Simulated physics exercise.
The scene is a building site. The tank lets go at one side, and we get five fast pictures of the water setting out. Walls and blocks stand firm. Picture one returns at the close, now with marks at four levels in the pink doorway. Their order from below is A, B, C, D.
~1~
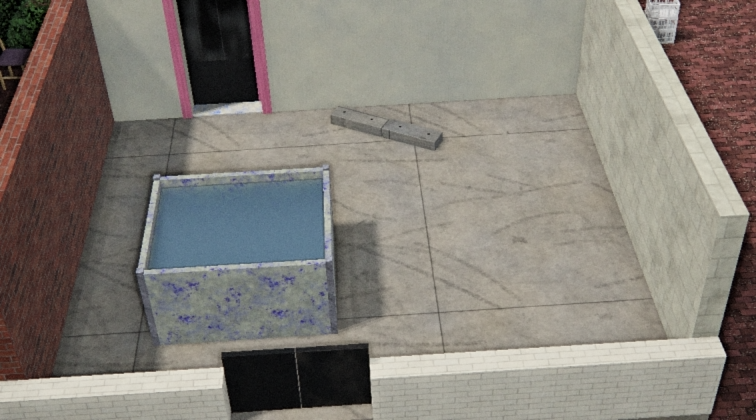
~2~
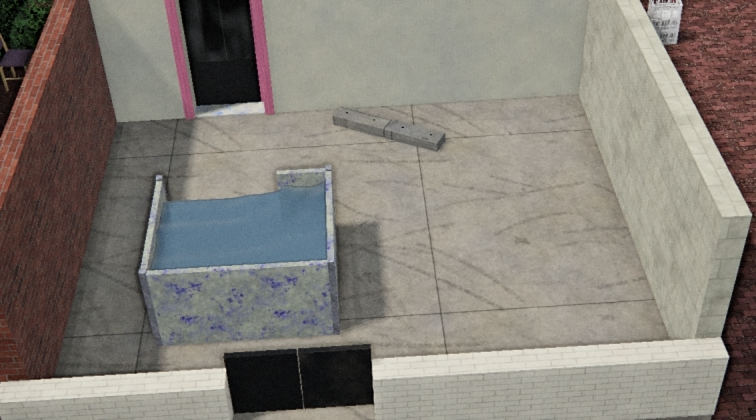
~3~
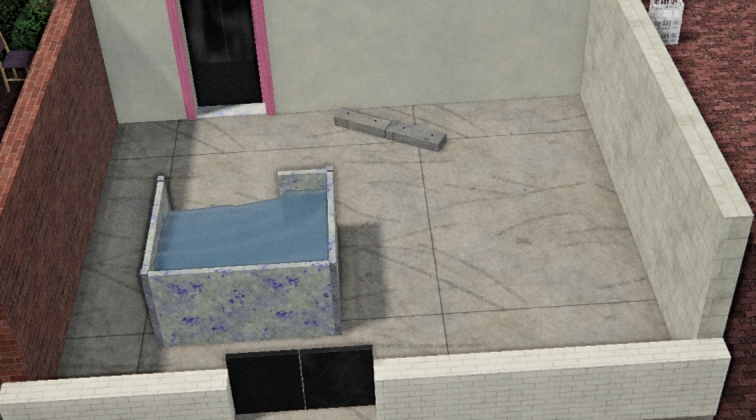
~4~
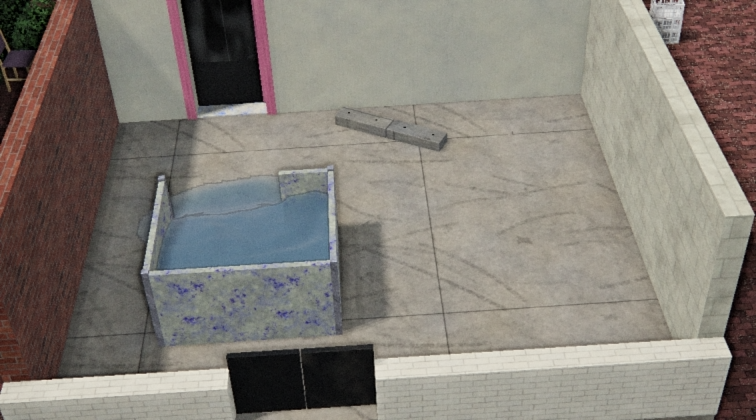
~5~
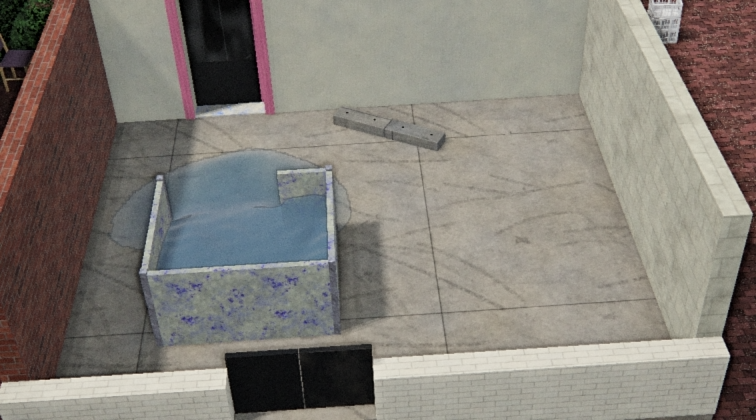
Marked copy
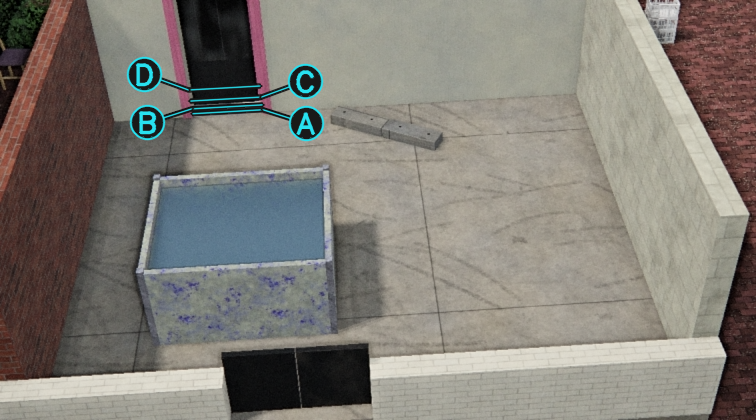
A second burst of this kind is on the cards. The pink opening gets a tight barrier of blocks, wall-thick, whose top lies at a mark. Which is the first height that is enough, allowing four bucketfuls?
Take D.
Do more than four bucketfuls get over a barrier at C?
Yes, that goes wrong.
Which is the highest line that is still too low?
Here it is line C.
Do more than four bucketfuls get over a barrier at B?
Yes, that goes wrong.
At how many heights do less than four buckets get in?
One of them.
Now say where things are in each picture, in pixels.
Water in the tank at rest, its middle at (239, 224); foot of the pink doorway at (228, 115); shut gate at (296, 359).
Water covers 1 % of the ground, its front hidden from here.
Water covers 4 % of the ground, its front hidden from here.
Water covers 7 % of the ground, its front hidden from here.
Water covers 13 % of the ground and shows as far out as (262, 152).
On the marked copy, A at (227, 111); B at (227, 106); C at (225, 99); D at (224, 88); from the bottom up A, B, C, D.
For line A, dozens of bucketfuls pour in.
For line B, dozens of bucketfuls pour in.
For line C, about 14 bucketfuls get in.
For line D, a bucket or two gets in.
